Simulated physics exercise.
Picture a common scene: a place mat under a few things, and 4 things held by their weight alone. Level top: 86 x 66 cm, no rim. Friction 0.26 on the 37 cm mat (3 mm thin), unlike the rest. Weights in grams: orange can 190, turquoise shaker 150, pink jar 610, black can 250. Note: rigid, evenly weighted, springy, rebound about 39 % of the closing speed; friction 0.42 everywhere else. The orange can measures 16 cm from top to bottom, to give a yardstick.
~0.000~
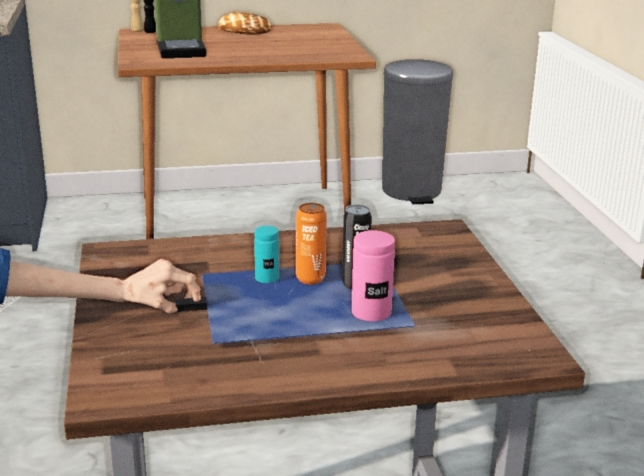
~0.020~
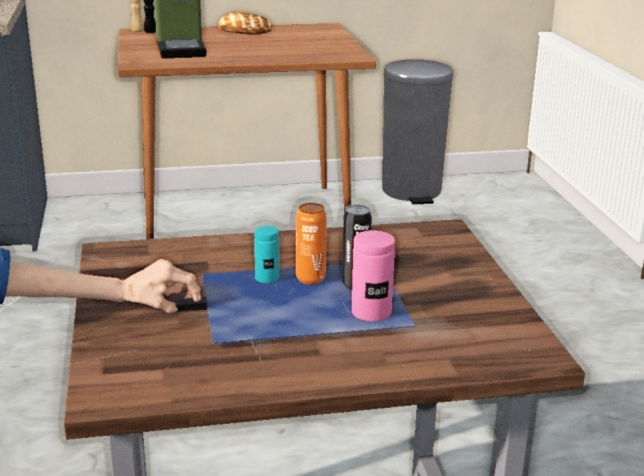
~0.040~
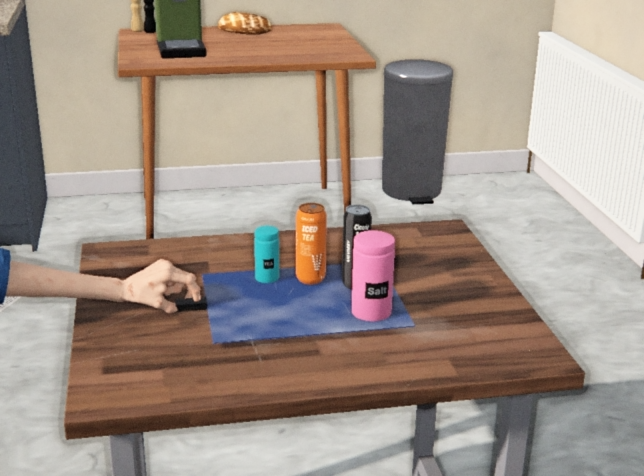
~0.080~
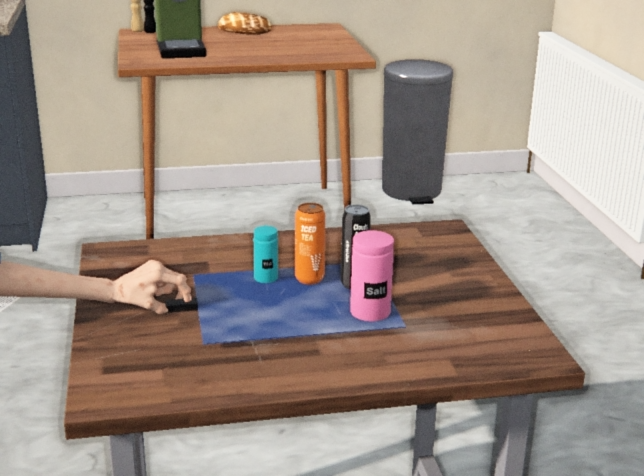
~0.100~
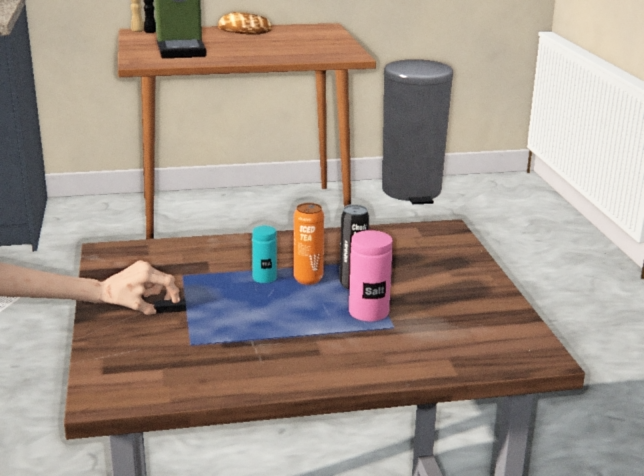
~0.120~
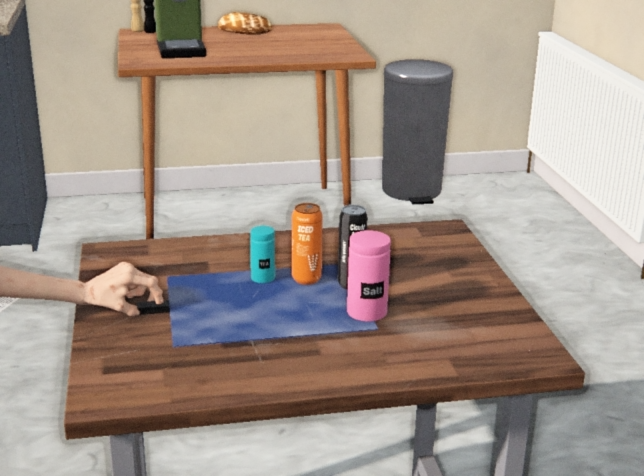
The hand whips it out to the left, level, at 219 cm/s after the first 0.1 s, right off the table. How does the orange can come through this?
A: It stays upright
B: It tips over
A, it stays upright.
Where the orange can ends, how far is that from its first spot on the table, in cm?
I'd put it at about 4 centimetres.
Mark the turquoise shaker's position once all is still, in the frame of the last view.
Its middle settles close to pixel (194, 273).
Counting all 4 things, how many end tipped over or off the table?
1.
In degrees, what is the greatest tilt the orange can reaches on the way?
No more than 8°, at the worst moment.
After 0.22 s, mat pulled 28 cm; orange can moved 4 cm near (292, 247); black can 4° off upright; turquoise shaker moved 4 cm.
After 0.42 s, mat pulled 72 cm; orange can 6° off upright near (286, 246); turquoise shaker 29° off upright; black can 3° off upright.
In the end (1.2 s), toppled on the table, turquoise shaker; the other 3 under 6 cm from the start. At the end, from the last picture's camera, orange can near (291, 247).
